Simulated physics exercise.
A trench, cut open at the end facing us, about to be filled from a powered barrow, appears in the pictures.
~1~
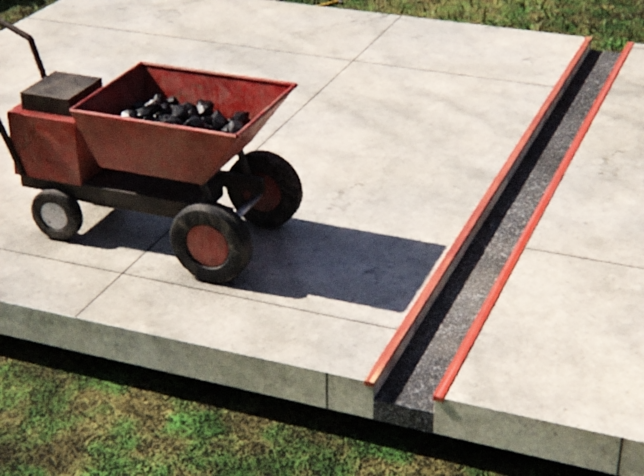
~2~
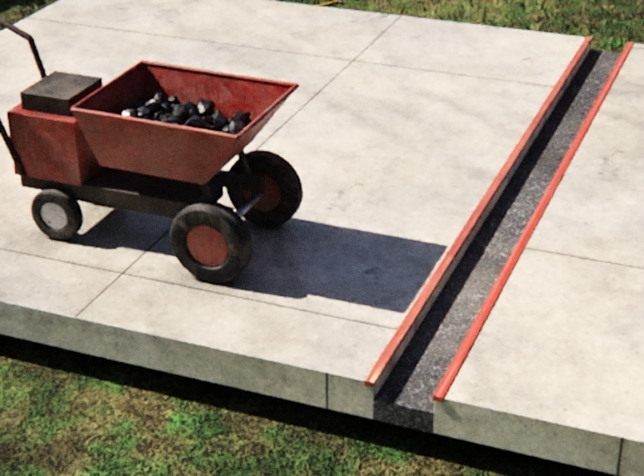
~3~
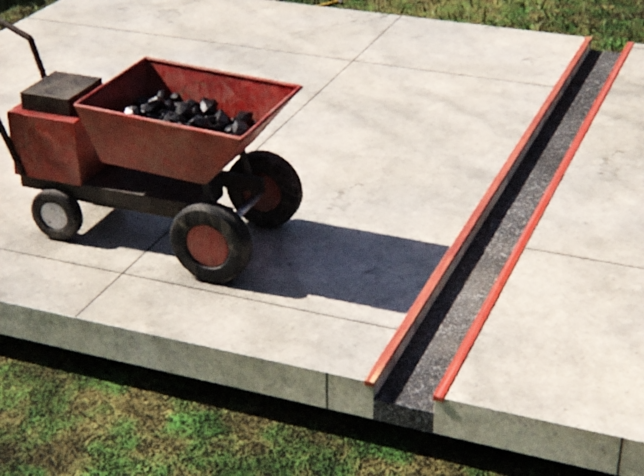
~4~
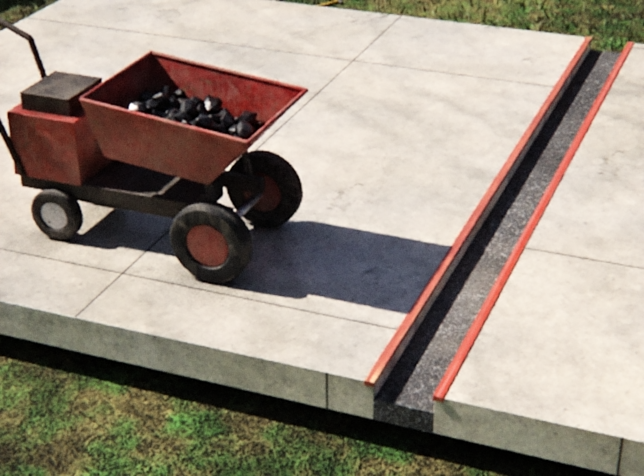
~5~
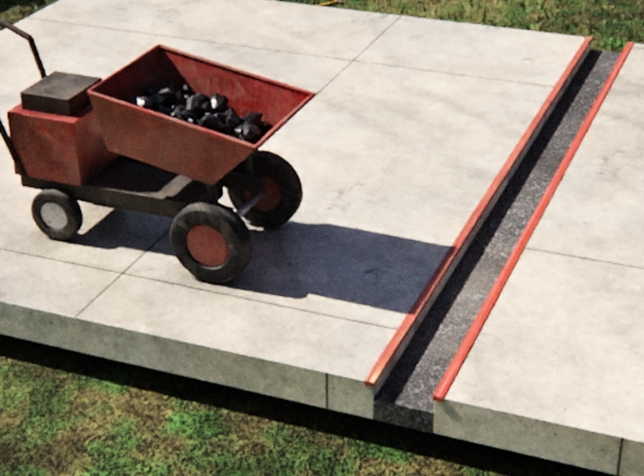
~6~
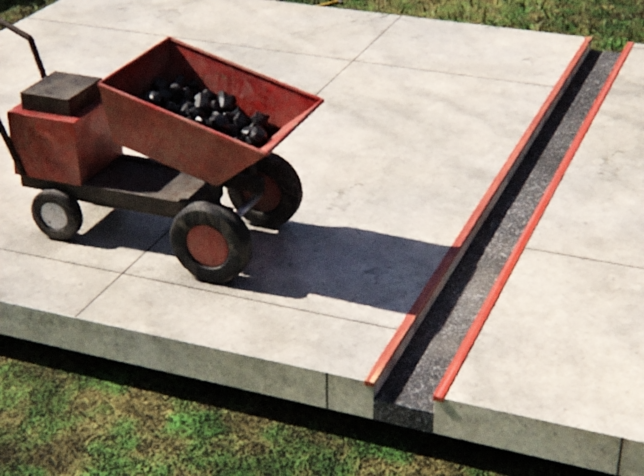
Red skip of a powered barrow gradually tilting forward to the right with its load of black coal, wheels staying still.
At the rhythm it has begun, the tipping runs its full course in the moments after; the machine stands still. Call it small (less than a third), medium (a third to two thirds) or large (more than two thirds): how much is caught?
Small.
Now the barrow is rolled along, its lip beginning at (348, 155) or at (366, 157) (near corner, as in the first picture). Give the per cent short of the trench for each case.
That comes to some 0 in a hundred for the first try and some 0 in a hundred for the second.
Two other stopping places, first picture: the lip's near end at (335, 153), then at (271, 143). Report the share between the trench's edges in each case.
60 and 40 percent, in that order.
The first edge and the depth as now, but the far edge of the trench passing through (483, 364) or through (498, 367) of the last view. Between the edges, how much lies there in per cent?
The first try lands around 20 %, the second around 20 %.
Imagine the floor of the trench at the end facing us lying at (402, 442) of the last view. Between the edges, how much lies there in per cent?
Around 20 percent.
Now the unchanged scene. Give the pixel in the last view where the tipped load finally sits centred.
Around (399, 274).
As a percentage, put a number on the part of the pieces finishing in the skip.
Roughly 25 per cent.
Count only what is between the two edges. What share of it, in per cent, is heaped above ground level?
Close to 0 percent.
Shortly afterwards, skip tipped steeply; the whole lot in the skip.
Next, skip tipped right over; the bulk in the skip; near a quarter short of the trench.
Some moments later, skip tipped right over; near a quarter in the skip; near half short of the trench; a little in or heaped over the trench; only a few beyond it.
In the end, skip tipped right over; near a quarter in the skip; near half short of the trench; near a quarter in or heaped over the trench; only a few beyond it.
